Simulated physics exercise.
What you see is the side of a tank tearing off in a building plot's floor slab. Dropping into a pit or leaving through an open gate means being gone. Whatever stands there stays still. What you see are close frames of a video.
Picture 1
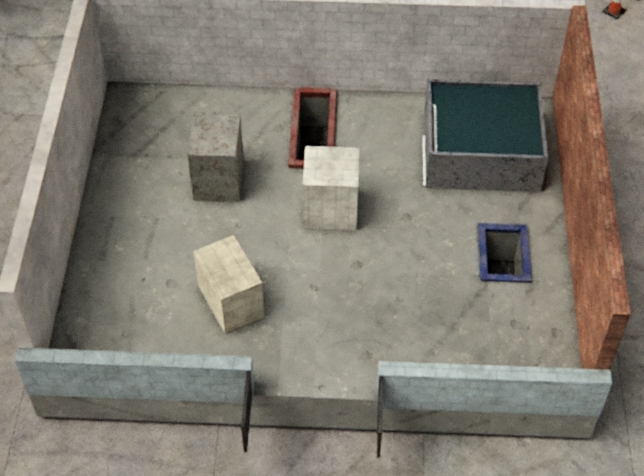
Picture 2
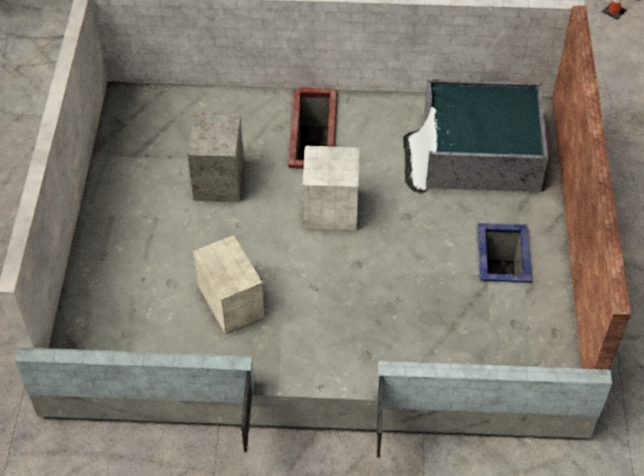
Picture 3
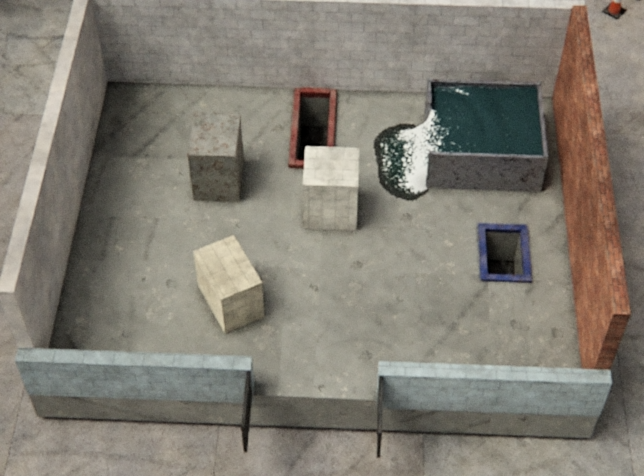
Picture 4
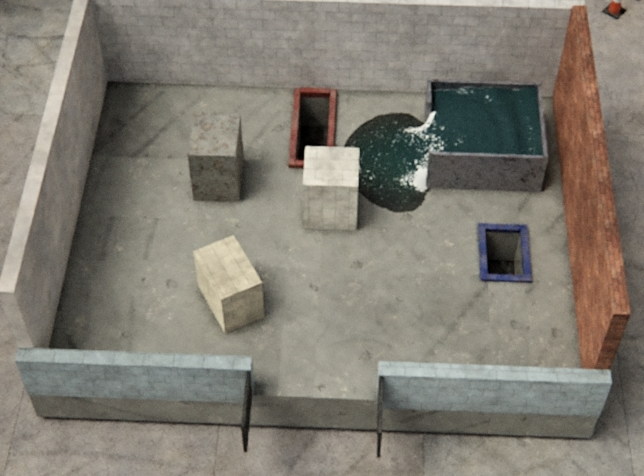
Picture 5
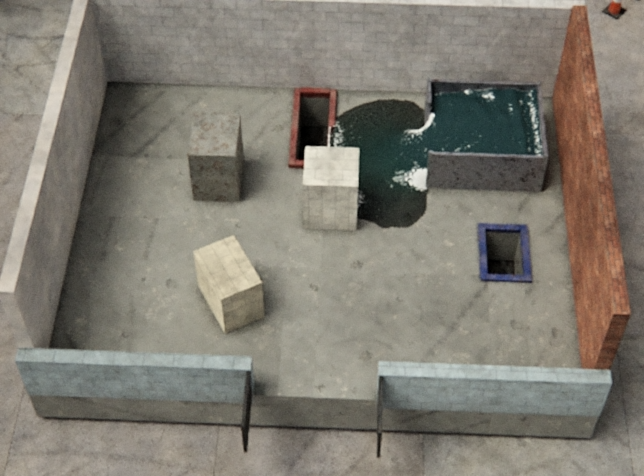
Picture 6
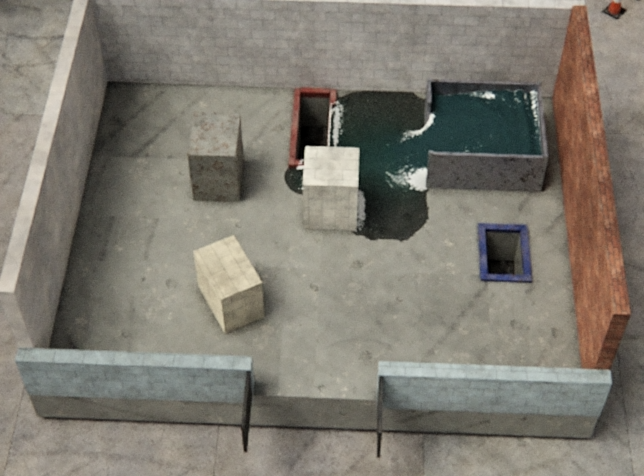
On a walled concrete building plot with three blocks and two framed pits, an open tank of dark green water stands still before its left side gives way. White, foaming water bursts out leftward, spreads across the floor in a dark pool, then reaches the red-framed pit and wraps around the middle block.
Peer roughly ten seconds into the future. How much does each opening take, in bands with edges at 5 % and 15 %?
My prediction: I expect the gate to account for five up to fifteen per cent; I expect the red pit to account for upward of fifteen per cent; I expect the blue pit to account for a fraction below five per cent.
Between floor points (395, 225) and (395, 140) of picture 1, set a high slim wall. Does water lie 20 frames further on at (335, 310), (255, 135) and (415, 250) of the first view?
Spared; spared; swamped.
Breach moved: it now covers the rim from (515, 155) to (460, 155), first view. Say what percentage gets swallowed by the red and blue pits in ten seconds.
Per cent: Red 0, blue 35.
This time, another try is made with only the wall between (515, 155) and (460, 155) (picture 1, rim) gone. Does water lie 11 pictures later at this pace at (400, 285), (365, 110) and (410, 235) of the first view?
Note, points one to three: Reached and soaked / unreached / reached and soaked.
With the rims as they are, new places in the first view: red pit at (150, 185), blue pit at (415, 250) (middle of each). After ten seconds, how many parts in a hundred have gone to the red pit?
Result - red pit, 2 in a hundred.
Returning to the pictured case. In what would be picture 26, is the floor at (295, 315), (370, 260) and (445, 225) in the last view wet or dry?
The readings in sequence are watered, watered, waterless.
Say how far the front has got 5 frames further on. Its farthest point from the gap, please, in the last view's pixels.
(214, 225).
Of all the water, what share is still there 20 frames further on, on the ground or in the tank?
About 74 per cent.
A moment on, water covers 15 % of the floor; the gate 0 %, the red pit 9 %, the blue pit 0 %.
Next, water covers 35 % of the floor; the gate 0 %, the red pit 17 %, the blue pit 0 %.
Then, water covers 55 % of the floor; the gate 2 %, the red pit 23 %, the blue pit 0 %.
Later, water covers 70 % of the floor; the gate 6 %, the red pit 26 %, the blue pit 0 %.
In the end, water covers 95 % of the floor; the gate 9 %, the red pit 26 %, the blue pit 0 %.
